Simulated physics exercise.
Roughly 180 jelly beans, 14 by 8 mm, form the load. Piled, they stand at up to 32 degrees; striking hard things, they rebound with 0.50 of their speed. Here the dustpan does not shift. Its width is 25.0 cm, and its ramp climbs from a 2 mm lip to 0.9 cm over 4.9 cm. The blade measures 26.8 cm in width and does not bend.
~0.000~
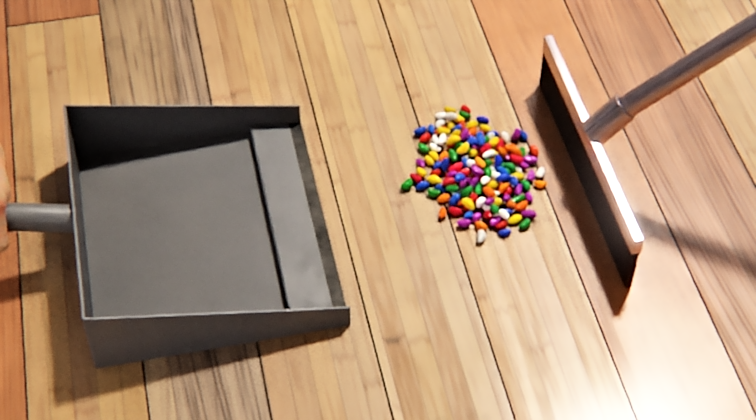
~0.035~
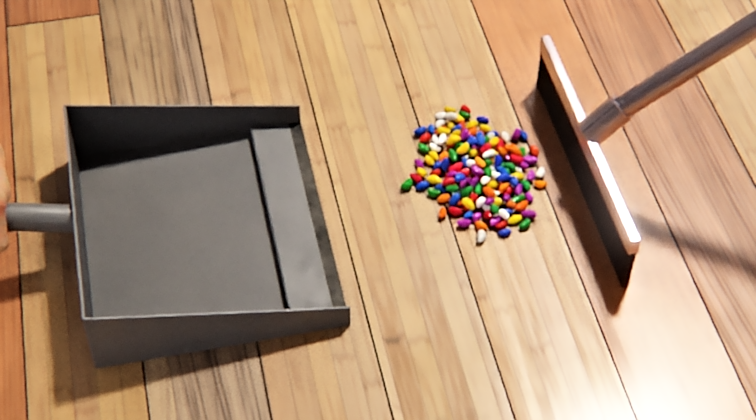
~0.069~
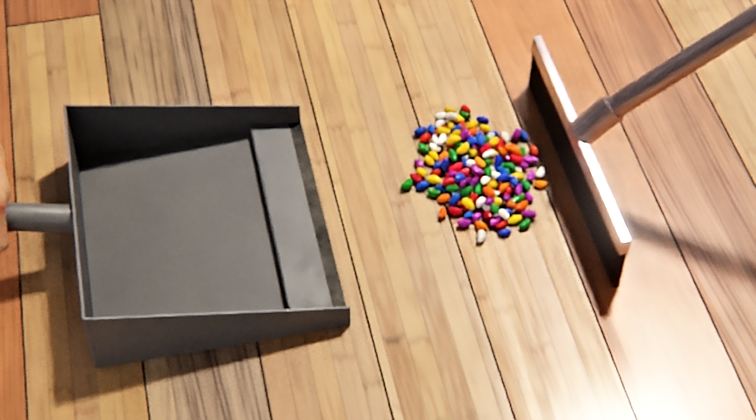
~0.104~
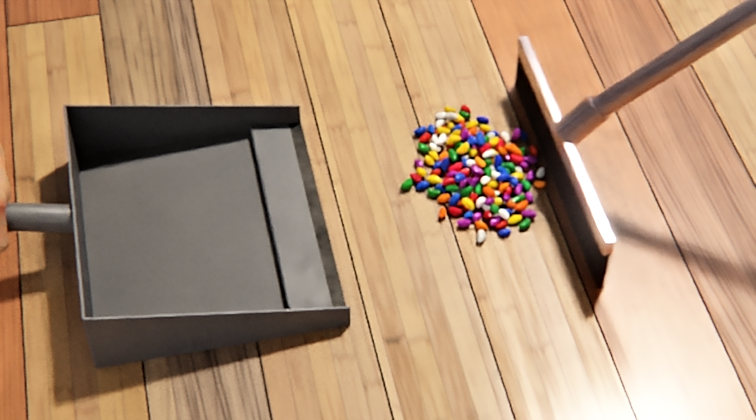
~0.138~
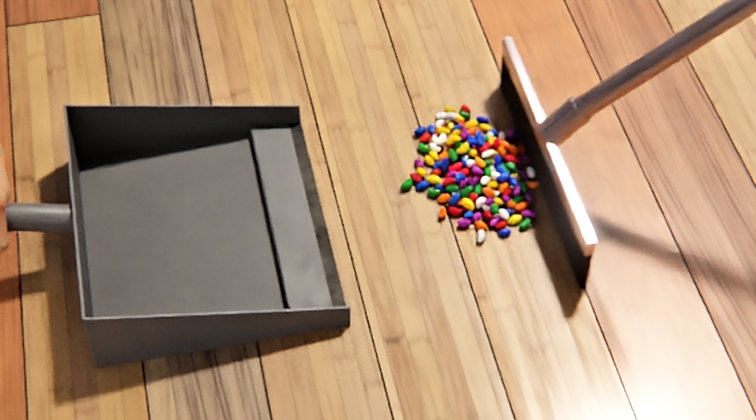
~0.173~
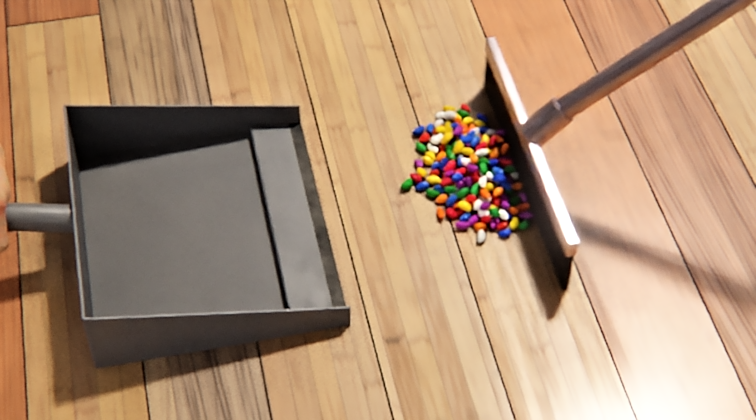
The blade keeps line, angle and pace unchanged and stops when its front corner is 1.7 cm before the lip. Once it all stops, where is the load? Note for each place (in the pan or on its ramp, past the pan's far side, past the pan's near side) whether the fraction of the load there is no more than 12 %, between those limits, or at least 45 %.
Pan: At least 45 %; far side: No more than 12 %; near side: No more than 12 %.
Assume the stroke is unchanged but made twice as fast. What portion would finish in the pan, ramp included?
I'd guess it lands at about 70 per cent.
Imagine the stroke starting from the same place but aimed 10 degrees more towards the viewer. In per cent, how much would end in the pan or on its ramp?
About 65 percent would end up there.
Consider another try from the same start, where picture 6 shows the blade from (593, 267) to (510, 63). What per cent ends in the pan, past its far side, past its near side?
The pan gets 55, the far side 5 and the near side 0.
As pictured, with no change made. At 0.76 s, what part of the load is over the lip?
It's near 65 percent at that moment.
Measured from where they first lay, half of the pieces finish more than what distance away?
18 cm or so.
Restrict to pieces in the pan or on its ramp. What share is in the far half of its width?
Estimate: Close to 80 %.
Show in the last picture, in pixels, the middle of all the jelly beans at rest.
Near (301, 185).
Then, at 0.37 s, middle of the blade 10 cm from the lip; 0 % over the lip, far side 5 %, near side 0 %.
After 0.50 s, middle of the blade 5 cm from the lip; 10 % over the lip, far side 5 %, near side 0 %.
Then, at 0.76 s, middle of the blade 2 cm from the lip; 65 % over the lip, far side 5 %, near side 0 %.
In the end, at 2.1 s, pan 65 %, far side 5 %, near side 0 %, in front of the lip or behind the blade 30 %.
